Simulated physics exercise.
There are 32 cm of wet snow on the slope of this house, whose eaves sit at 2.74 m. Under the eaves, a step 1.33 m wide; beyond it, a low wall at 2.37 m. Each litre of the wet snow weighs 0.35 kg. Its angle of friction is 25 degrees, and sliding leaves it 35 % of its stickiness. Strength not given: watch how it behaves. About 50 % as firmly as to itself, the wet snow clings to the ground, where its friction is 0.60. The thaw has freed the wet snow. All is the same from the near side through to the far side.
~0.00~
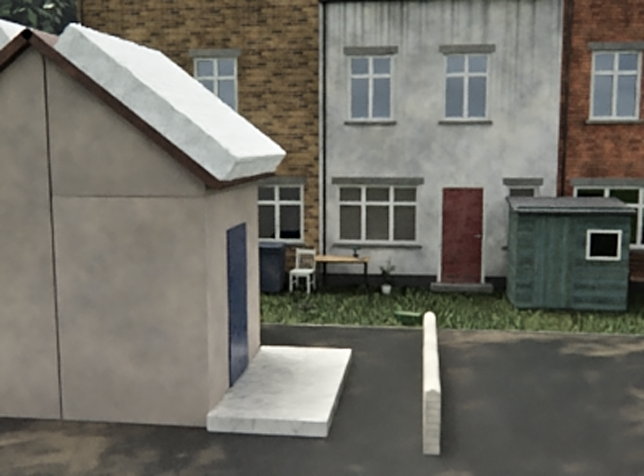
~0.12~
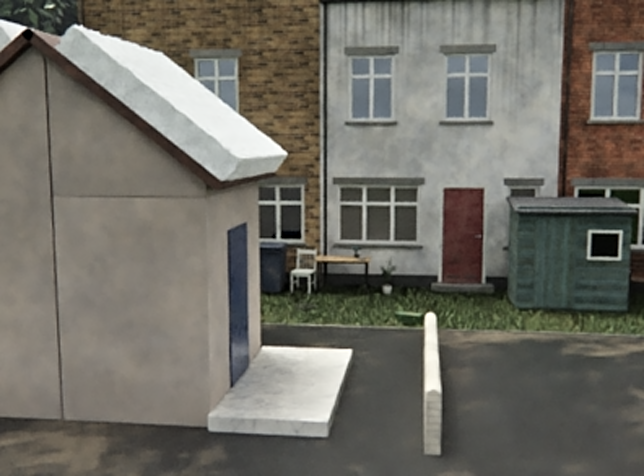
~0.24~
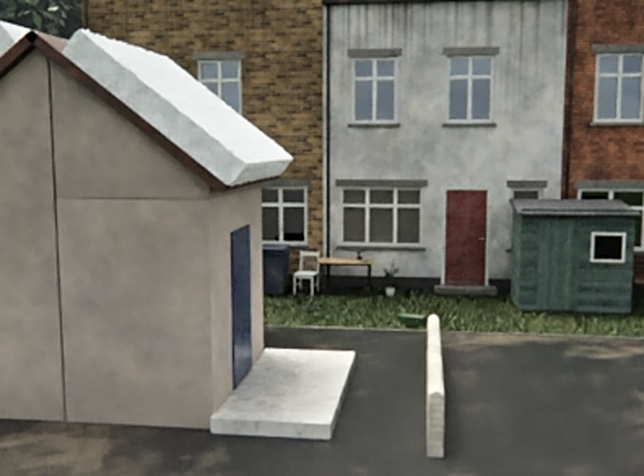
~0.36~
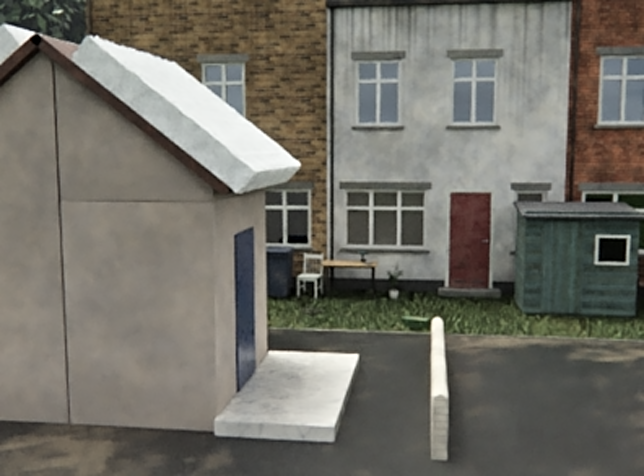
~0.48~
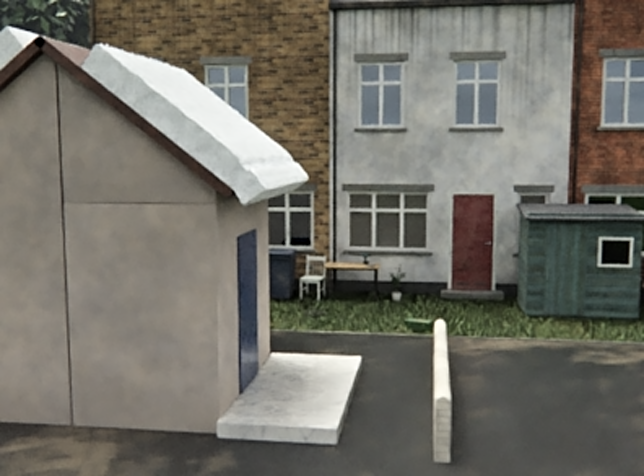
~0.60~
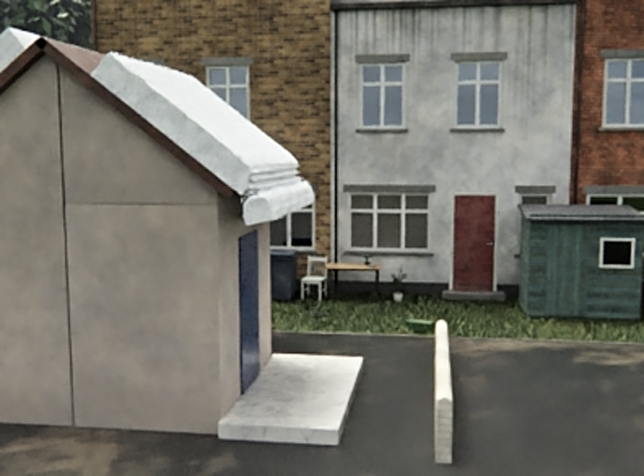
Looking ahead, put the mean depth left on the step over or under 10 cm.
It ends up greater than 10 cm.
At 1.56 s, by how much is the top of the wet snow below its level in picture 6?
By my estimate, near 1.3 m.
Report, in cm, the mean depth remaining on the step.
Roughly 16 centimetres.
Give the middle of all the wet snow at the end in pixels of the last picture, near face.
Close to (365, 423) in the last picture.
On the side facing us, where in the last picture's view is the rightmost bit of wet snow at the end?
(517, 454) or thereabouts.
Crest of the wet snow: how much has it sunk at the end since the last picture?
Roughly 3.4 m.
After 1.04 s, 72 % of the snow is still up on the roof and 28 % is falling or down.
After 1.56 s, 24 % of the snow is still up on the roof and 76 % is falling or down.
After 2.08 s, none of the snow is still up on the roof and all is falling or down.
After 2.60 s, none of the snow is still up on the roof and all is falling or down.
After 3.20 s, none of the snow is still up on the roof and the snow on the step is 16 cm deep on average.
